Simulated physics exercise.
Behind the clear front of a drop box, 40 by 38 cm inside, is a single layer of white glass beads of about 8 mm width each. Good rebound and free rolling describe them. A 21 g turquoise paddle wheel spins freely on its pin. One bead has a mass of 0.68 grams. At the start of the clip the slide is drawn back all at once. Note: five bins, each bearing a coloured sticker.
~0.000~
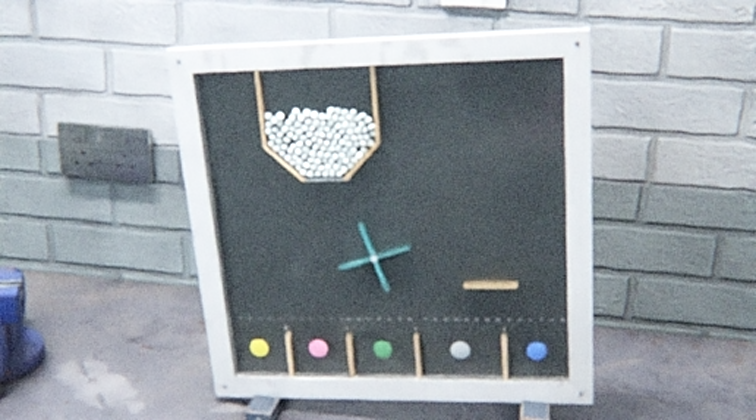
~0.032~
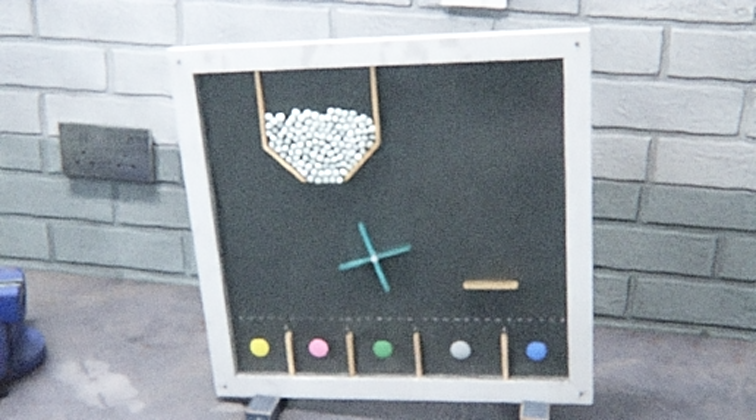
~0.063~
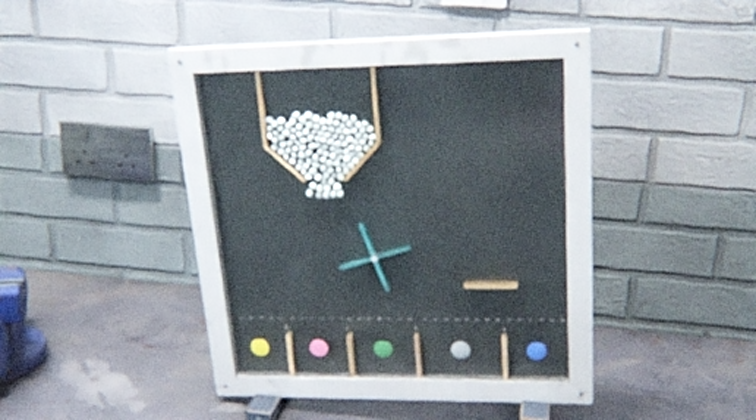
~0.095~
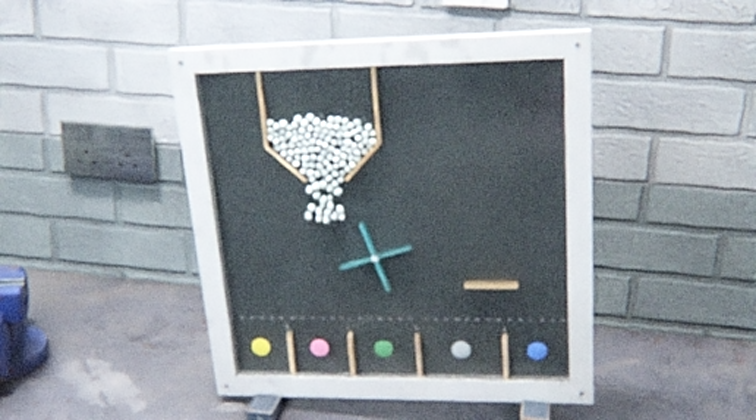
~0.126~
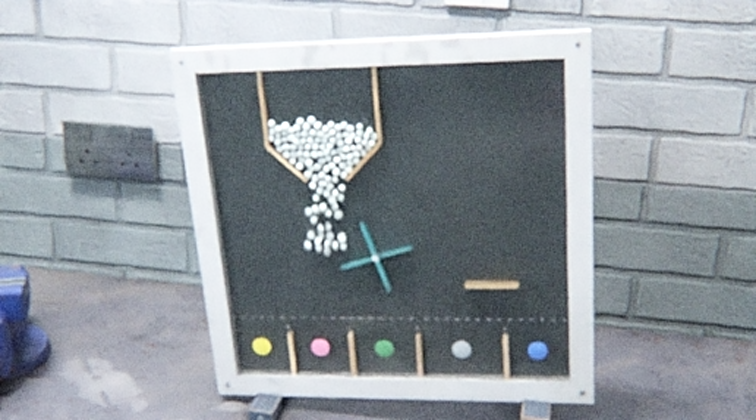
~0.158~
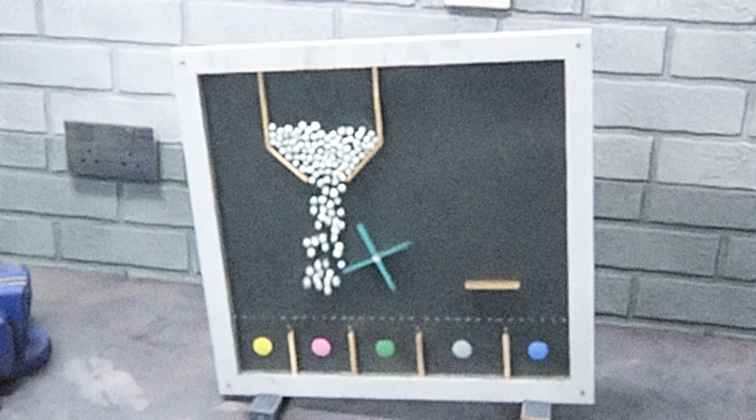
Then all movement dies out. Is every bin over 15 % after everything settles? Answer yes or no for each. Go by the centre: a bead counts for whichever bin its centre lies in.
Pink bin - yes; blue bin - no; green bin - yes; yellow bin - yes; grey bin - no.
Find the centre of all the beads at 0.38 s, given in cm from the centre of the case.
The middle sits around 7 cm left and 8 cm below.
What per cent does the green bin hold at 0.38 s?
That part holds about 0 percent of it.
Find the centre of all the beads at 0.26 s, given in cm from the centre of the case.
The middle sits around 7 cm left of it and 1 cm below it.
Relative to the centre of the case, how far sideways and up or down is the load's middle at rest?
Offset approx. 7 cm left, 17 cm below.
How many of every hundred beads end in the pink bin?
Roughly 60 percent of the load.
After 0.26 s, pink 25 %.
After 0.38 s, pink 50 %.
After 0.61 s, pink 65 %, green 15 %, yellow 10 %.
All still by 4.4 s, pink 60 %, blue 0 %, green 20 %, yellow 20 %, grey 0 %.
